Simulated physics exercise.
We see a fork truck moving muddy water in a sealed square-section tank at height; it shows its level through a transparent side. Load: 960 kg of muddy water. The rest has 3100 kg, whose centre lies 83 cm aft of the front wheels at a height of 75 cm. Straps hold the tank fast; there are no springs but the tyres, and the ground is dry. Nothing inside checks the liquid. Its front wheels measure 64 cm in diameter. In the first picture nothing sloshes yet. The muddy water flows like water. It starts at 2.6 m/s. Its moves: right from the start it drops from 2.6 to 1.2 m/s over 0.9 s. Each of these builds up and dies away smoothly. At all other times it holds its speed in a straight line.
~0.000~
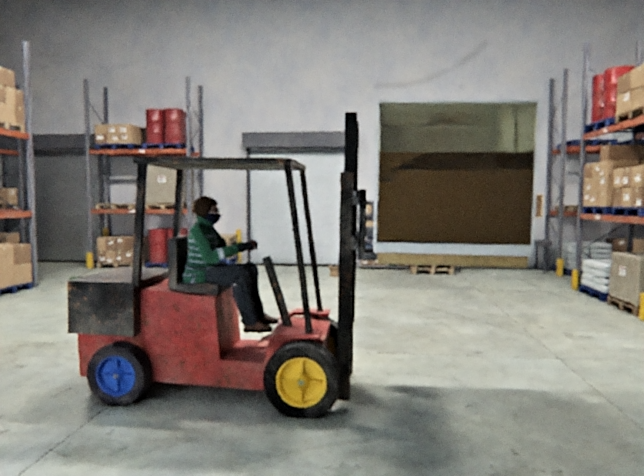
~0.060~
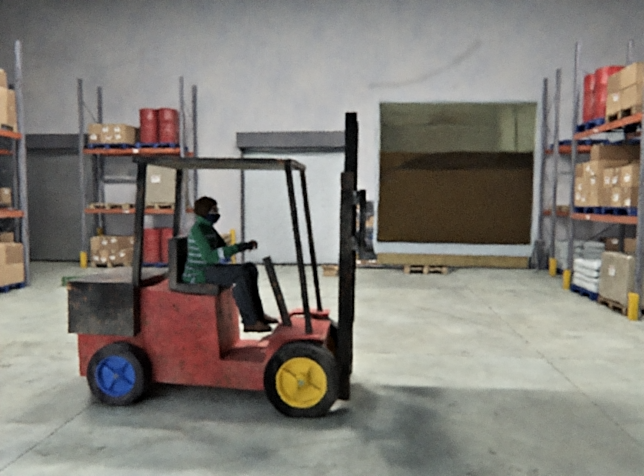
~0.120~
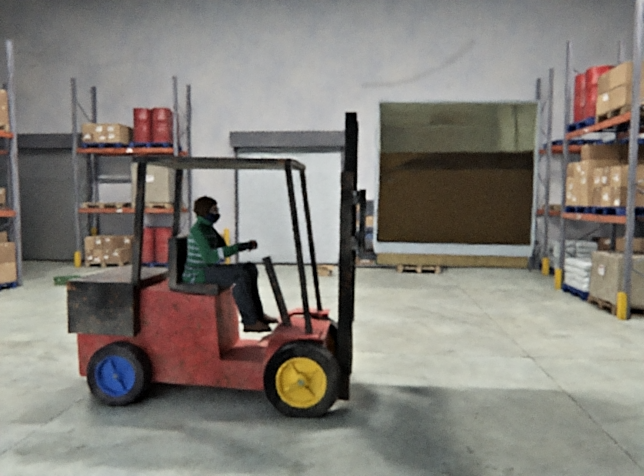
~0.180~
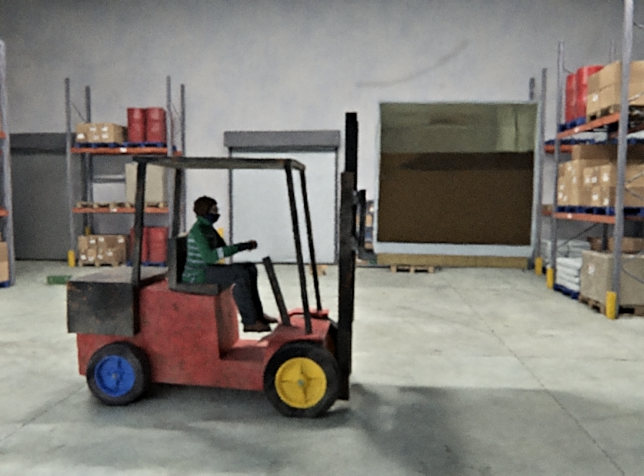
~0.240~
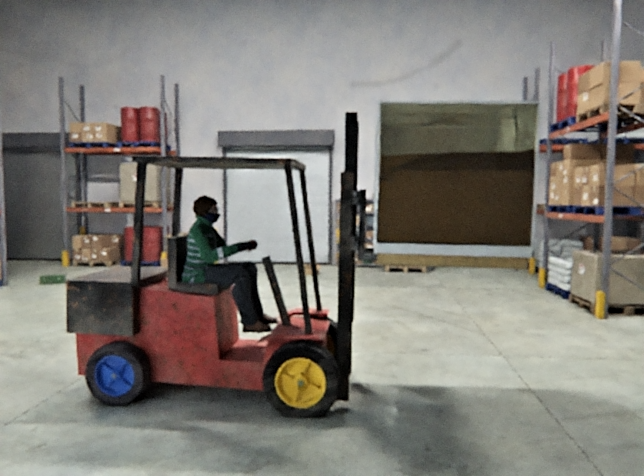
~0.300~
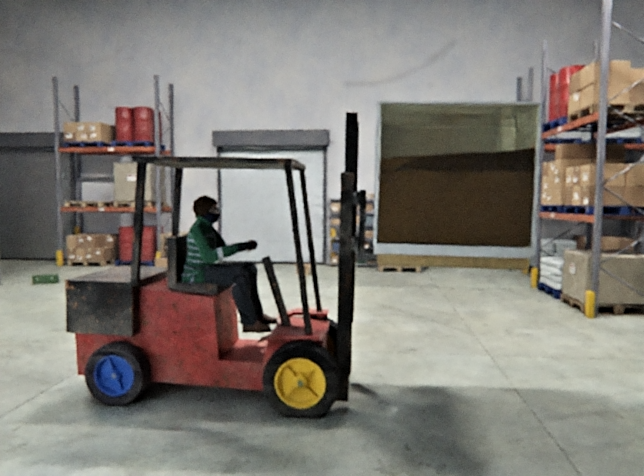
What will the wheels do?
It keeps its wheels down.
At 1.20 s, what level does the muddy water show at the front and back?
Front 62 cm, back 78 cm.
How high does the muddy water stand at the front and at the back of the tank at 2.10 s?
Front 82 cm, back 52 cm.
Then, 0.50 s in, the lean is 1° nose down, wheels down; the liquid stands 56 cm at the back and 78 cm at the front.
Then, 1.20 s in, the lean is 0°, wheels down; the liquid stands 77 cm at the back and 61 cm at the front.
Then, 2.10 s in, the lean is 0°, wheels down; the liquid stands 52 cm at the back and 83 cm at the front.
Then, 3.88 s in, no wheel has left the ground; at worst the lighter axle bore 0 per cent of the weight.
